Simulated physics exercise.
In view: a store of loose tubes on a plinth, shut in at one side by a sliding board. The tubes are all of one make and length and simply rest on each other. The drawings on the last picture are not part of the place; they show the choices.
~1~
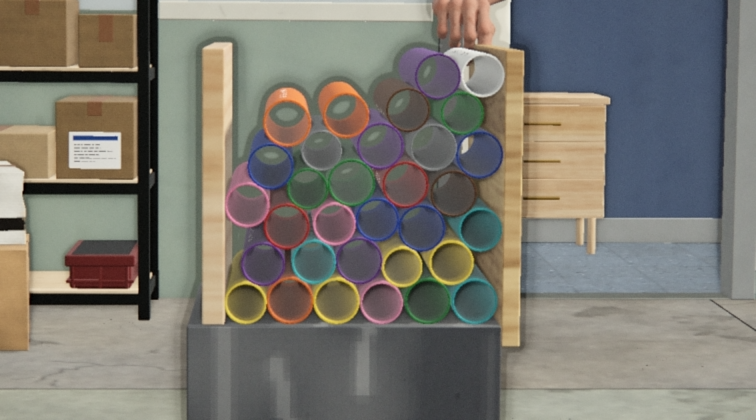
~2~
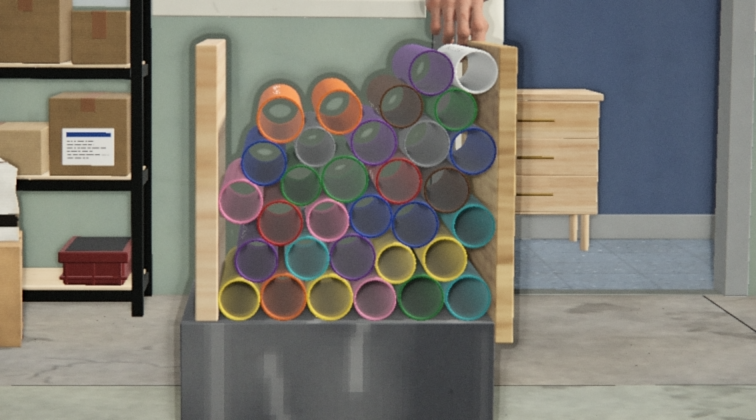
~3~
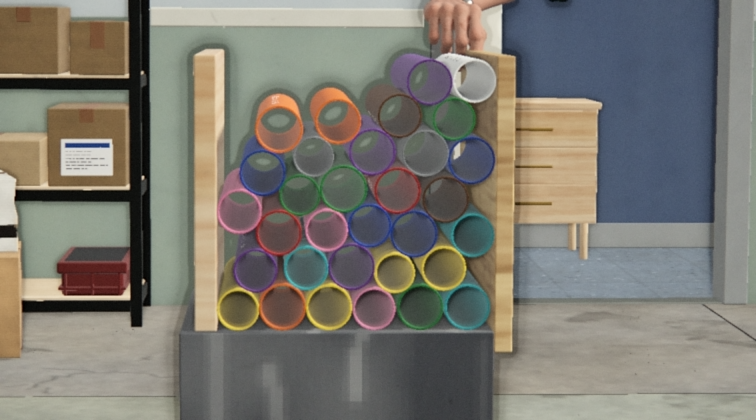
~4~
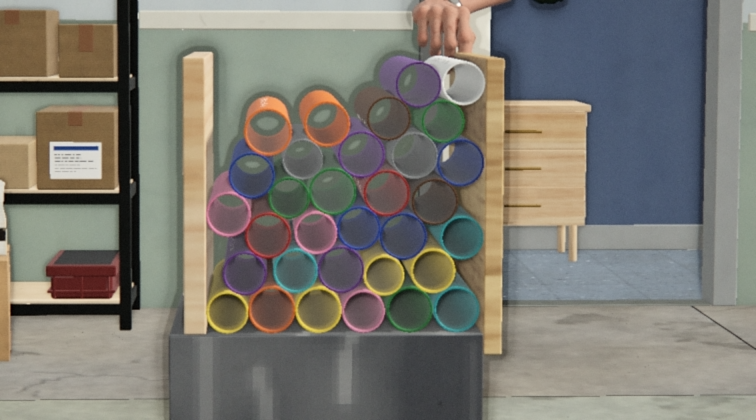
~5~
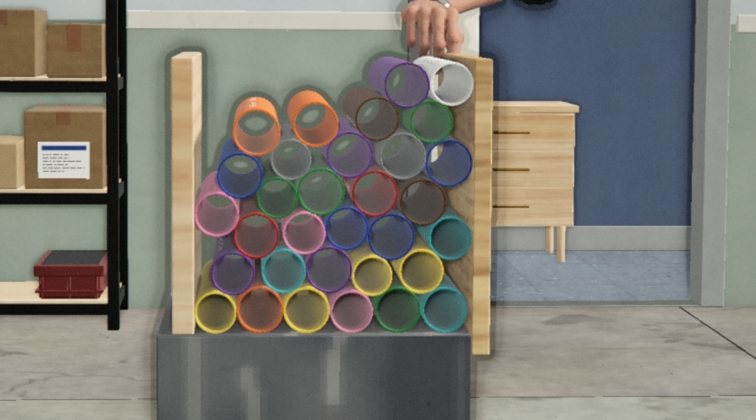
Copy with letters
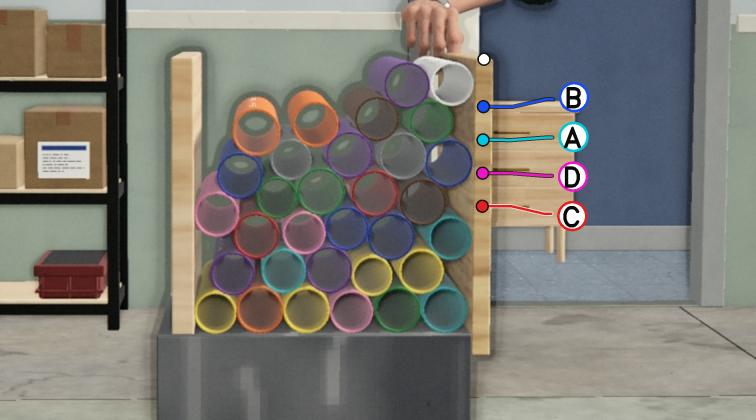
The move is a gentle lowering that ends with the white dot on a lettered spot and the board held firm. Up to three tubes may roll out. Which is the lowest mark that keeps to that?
Stop at C.
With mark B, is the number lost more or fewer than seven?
At B, fewer than seven.
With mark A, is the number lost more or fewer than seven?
Fewer than seven.
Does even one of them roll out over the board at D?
Yes, at D.
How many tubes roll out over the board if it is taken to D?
At D the number is one.
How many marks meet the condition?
Four of the four.
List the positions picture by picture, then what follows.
The first picture shows a yellow tube (245, 303); a turquoise tube (474, 302); a blue tube (422, 228).
The second picture shows a blue tube (415, 225); a pink tube (328, 221).
The third picture shows a grey tube (425, 154); a green tube (454, 119).
The fourth picture shows a white tube (463, 83); side board (474, 191).
The fifth picture shows a yellow tube (215, 312); a turquoise tube (445, 310); a blue tube (391, 237).
On the marked copy, A at (483, 140); B at (484, 107); C at (482, 206); D at (483, 173); the white dot at (484, 59).
Taking C. A third of the way, top of the board (473, 125).
Two thirds of the way, top of the board (472, 201).
When it is over, top of the board (472, 206), one out over the board.
As for the rest, A none out over the board; B none out over the board; D one out over the board.
